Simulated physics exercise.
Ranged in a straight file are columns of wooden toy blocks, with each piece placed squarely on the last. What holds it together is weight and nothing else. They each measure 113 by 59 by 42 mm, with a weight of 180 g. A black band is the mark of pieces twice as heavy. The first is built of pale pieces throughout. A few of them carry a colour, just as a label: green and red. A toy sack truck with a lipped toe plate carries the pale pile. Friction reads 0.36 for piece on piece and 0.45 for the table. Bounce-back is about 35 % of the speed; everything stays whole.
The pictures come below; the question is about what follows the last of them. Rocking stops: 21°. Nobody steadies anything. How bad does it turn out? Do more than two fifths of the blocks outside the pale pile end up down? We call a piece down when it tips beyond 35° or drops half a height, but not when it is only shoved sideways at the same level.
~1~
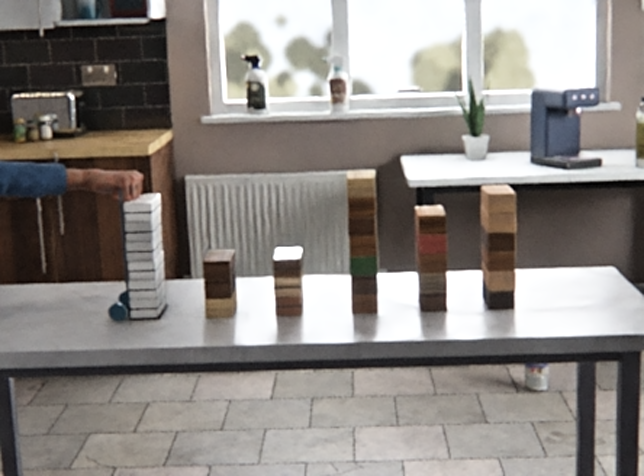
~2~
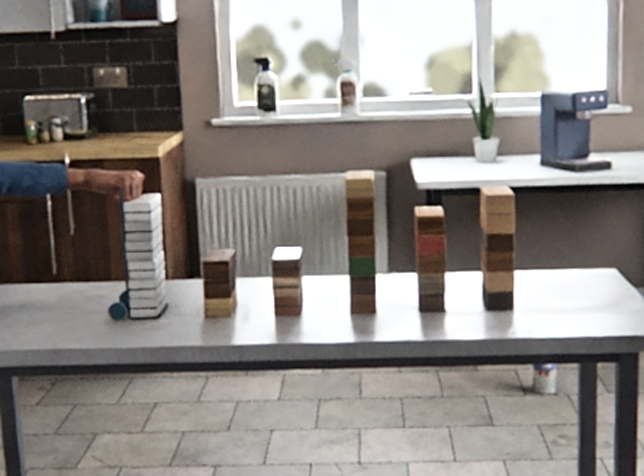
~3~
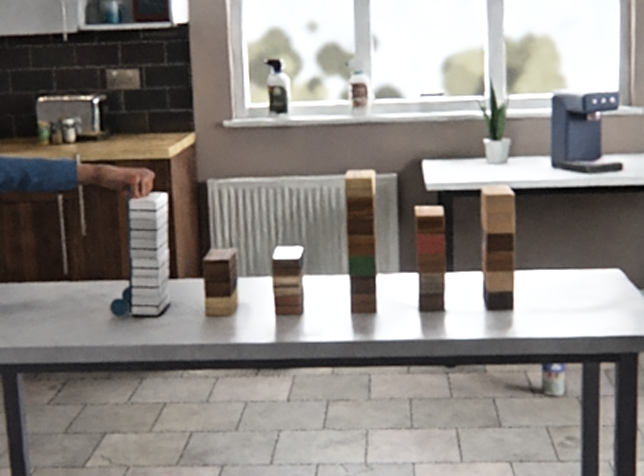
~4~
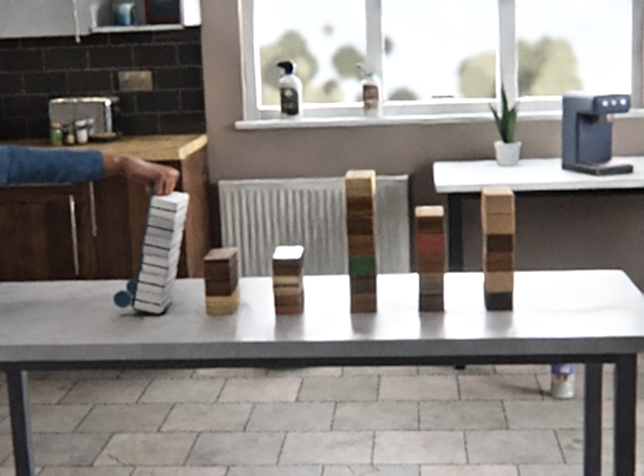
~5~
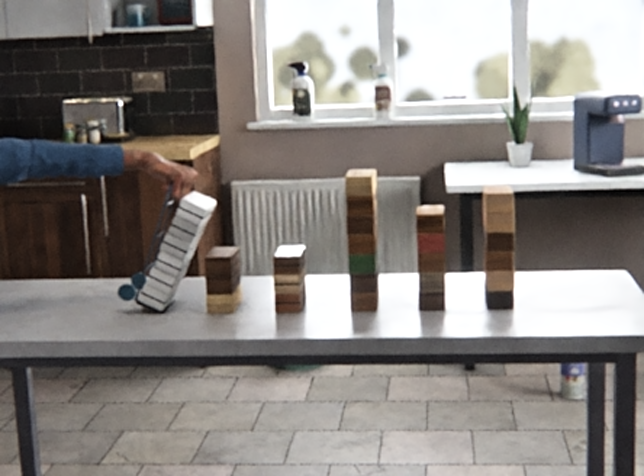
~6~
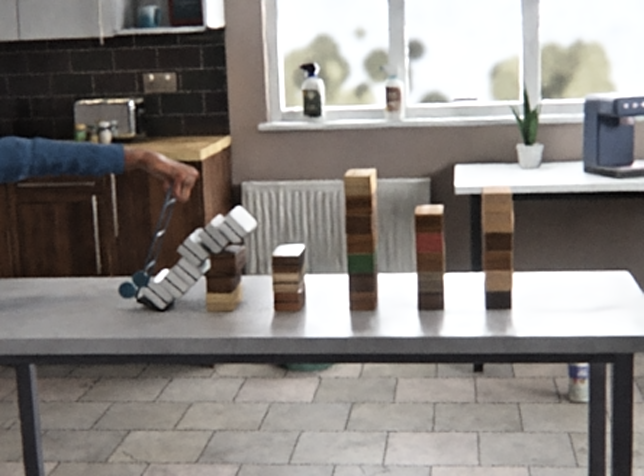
No, under two fifths do.
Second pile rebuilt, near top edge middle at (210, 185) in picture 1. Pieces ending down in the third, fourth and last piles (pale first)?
The tally would be third 2, then fourth 6, then last 6.
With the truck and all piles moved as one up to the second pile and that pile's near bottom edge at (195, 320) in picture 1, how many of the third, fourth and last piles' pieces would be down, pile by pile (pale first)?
Down per pile: Third 0; fourth 0; last 0.
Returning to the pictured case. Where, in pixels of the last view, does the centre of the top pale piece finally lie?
Close to (338, 270).
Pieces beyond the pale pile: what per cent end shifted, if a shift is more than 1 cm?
It comes to 15 percent shifted.
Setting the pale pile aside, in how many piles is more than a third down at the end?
The answer is 2.
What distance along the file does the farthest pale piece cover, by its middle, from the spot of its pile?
About 42 cm along.
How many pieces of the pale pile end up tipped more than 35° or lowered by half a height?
5 pale pieces.
Then, 0.06 s past the last view, 6 of the pale pile down; none of the 24 other blocks down, 2 disturbed.
Then, 0.16 s past the last view, 6 of the pale pile down; none of the 24 other blocks down, 3 disturbed.
Then, 0.32 s past the last view, 6 of the pale pile down; 3 of the 24 other blocks down.
Then, 1.02 s past the last view, 5 of the pale pile down; 4 of the 24 other blocks down.
In the end, 5 of the pale pile down; 4 of the 24 other blocks down; green block 4 mm from its place; red block unmoved. That is 17 per cent. From the last view, middles, green block near (364, 258), red block near (430, 238).
